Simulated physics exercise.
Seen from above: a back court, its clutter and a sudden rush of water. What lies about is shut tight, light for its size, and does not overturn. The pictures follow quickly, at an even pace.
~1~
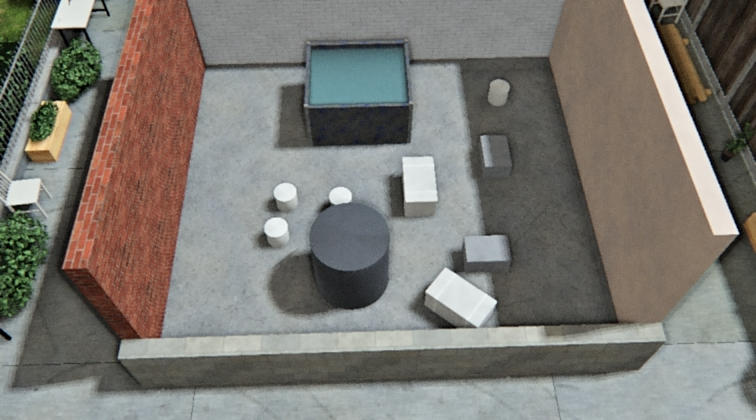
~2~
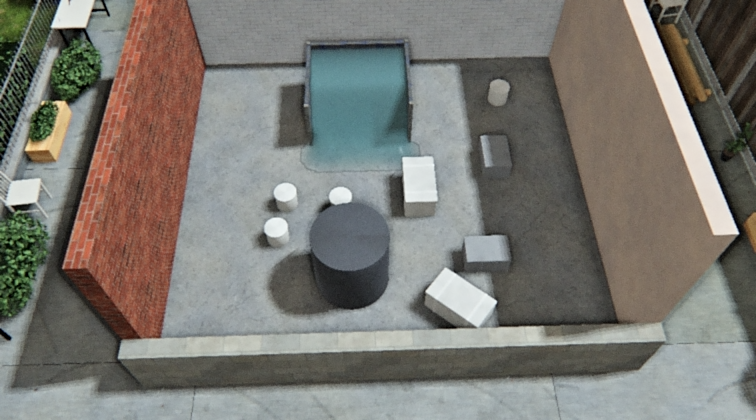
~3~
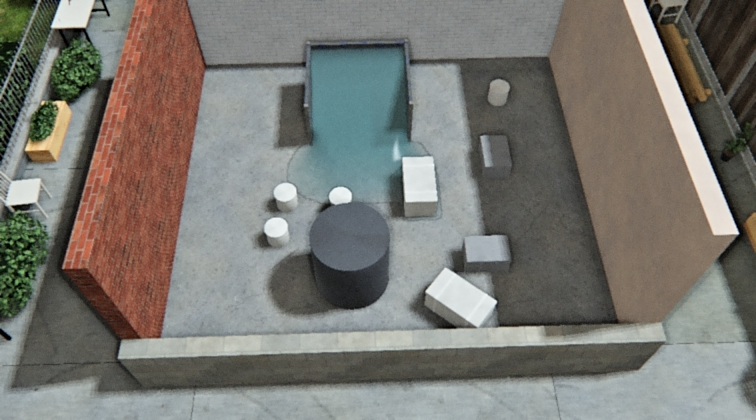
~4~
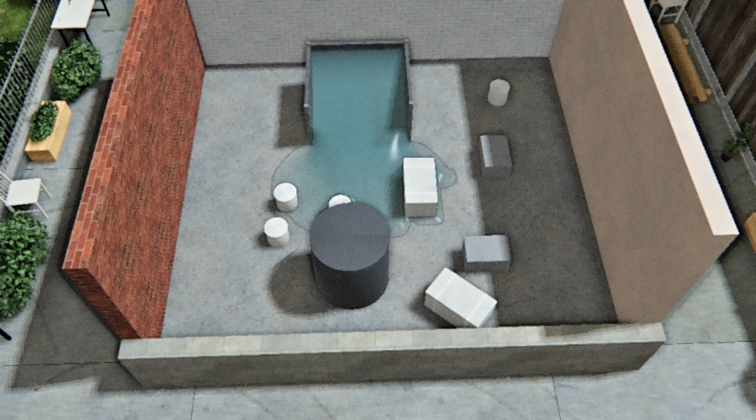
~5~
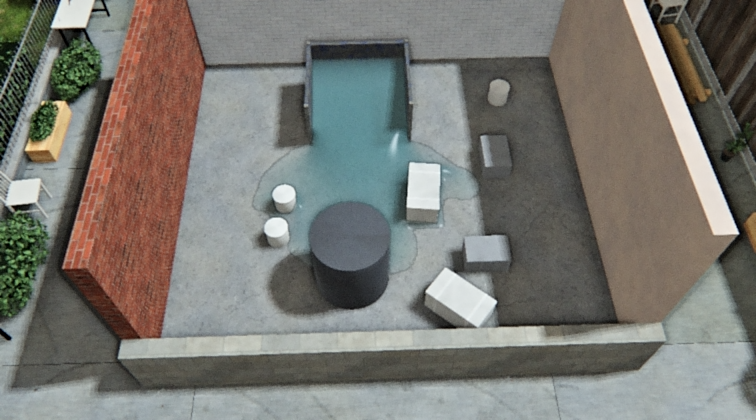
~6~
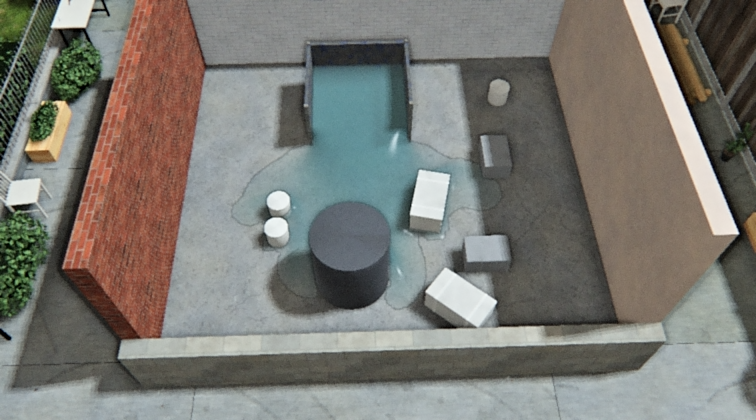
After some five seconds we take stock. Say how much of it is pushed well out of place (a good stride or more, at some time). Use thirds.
That comes to at least two thirds.
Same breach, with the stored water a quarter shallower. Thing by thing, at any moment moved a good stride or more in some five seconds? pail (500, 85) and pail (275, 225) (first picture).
One after the other: Under that, swept aside.
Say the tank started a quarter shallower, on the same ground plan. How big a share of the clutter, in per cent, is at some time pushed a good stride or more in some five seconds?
Near 80 in a hundred.
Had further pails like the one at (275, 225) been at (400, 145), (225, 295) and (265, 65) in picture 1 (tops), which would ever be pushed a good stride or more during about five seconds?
As listed: Moved that far, swept aside, short of that.
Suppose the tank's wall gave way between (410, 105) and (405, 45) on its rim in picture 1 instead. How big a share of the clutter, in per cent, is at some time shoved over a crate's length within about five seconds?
Roughly 50 per cent.
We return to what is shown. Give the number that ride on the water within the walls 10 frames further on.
The number is 5.
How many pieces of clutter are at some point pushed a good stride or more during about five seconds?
It comes to 7.
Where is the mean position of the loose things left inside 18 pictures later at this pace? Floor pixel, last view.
Roughly at (433, 245).
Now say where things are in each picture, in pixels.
The first frame shows a pail at (340, 196) rests on the ground; a trunk at (420, 179), on the bottom; 0 of 8 have shifted.
The second frame shows a pail at (340, 196), on the bottom; a trunk at (420, 179) rests on the ground; 0 of 8 have shifted.
The third frame shows a pail at (340, 196), on the bottom; a trunk at (420, 179), on the bottom; 0 of 8 have shifted.
The fourth frame shows a pail at (340, 205), on the bottom, close to its start; a trunk at (420, 180), on the bottom; 1 of 8 have shifted.
In the fifth frame, a pail is out of sight; a trunk at (424, 185) rests on the ground, close to its start; 2 of 8 have shifted.
In the sixth frame, a pail is out of sight; a trunk at (430, 194), on the bottom, a stride from its start; 3 of 8 have shifted.
A moment on, 3 of 8 are well off their spots; 1 afloat.
Next, 6 of 8 are well off their spots; 5 afloat.
Later, 6 of 8 are well off their spots; 6 afloat.
In the end, 7 of 8 are well off their spots, and 7 have been at some point; 3 afloat.
